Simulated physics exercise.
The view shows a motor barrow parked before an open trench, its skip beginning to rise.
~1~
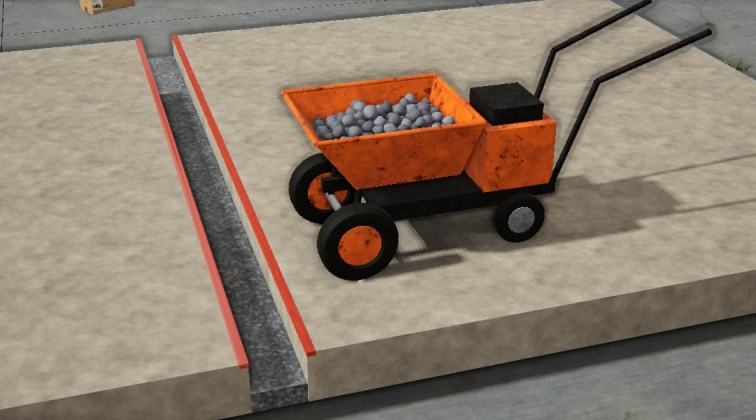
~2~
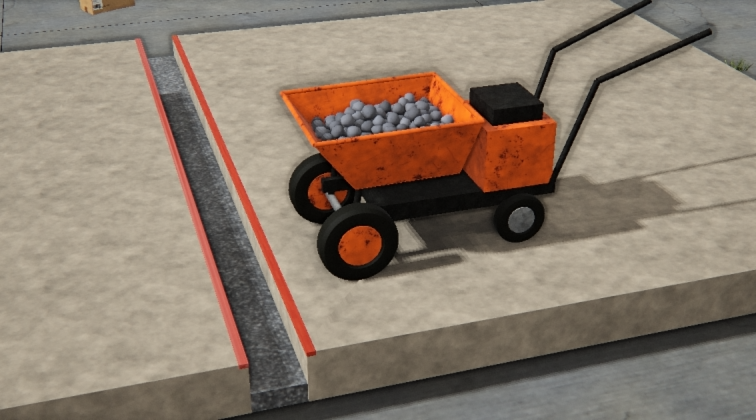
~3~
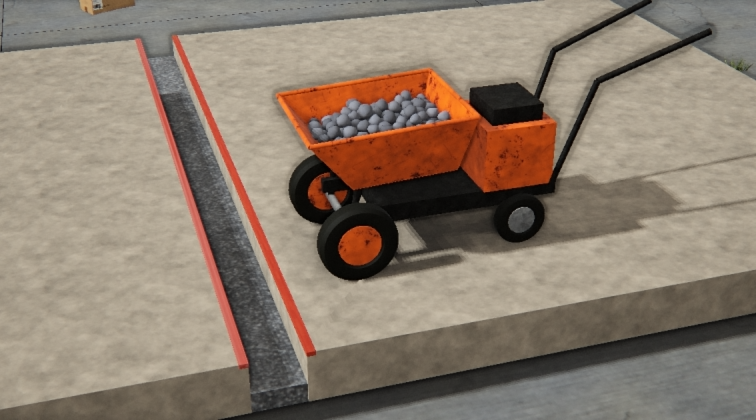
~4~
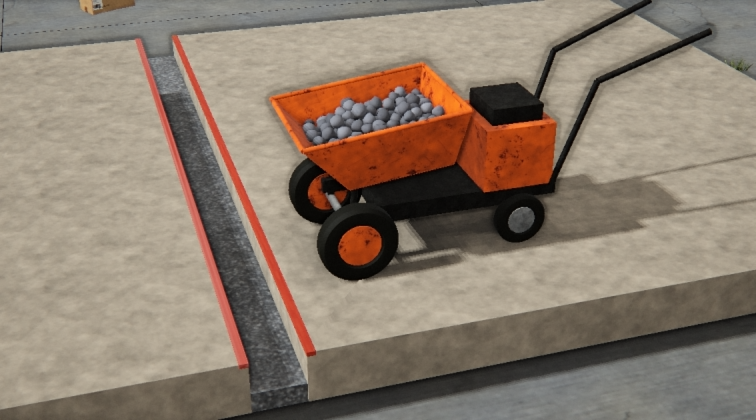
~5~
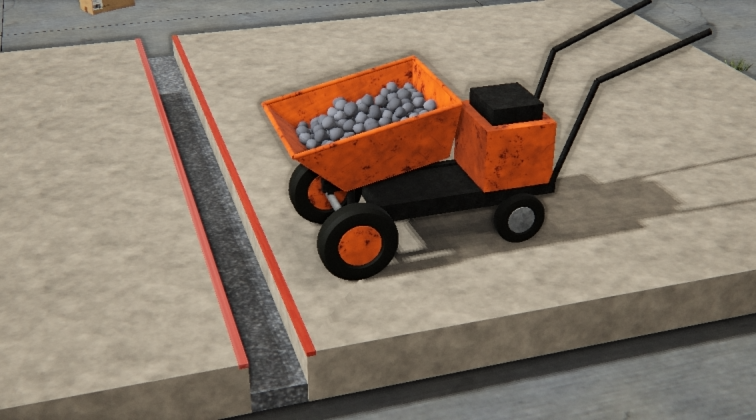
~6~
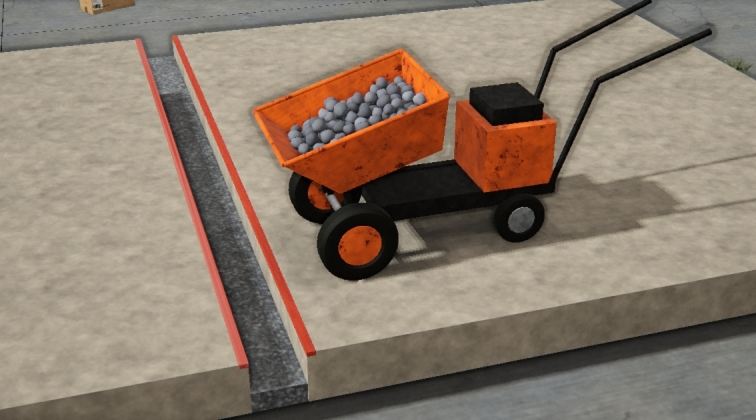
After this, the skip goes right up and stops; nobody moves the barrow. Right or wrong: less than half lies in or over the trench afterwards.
Right.
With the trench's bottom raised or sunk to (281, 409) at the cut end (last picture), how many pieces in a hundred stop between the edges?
Roughly 20 in a hundred.
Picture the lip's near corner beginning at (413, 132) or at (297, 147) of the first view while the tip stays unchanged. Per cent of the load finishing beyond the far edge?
0 % and 80 %.
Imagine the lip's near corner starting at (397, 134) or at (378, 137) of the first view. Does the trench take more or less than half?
Spot 1 gives the bigger portion, spot 2 gives the bigger portion.
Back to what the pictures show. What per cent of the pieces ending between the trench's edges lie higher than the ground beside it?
About 10 in a hundred.
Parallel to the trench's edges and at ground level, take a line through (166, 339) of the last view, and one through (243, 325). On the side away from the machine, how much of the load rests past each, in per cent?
Around 30 per cent for the first, and 70 per cent for the second.
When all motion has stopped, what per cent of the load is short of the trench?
Roughly 0 per cent of the load.
Soon after the last picture, skip tipped steeply; all in the skip.
A little later, skip tipped right over; most in the skip; a stray few in or heaped over the trench; about a quarter beyond it; a stray few falling.
Later still, skip tipped right over; about a quarter in the skip; a small part in or heaped over the trench; about two thirds beyond it.
By the end, skip tipped right over; a small part in the skip; about a quarter in or heaped over the trench; about two thirds beyond it.
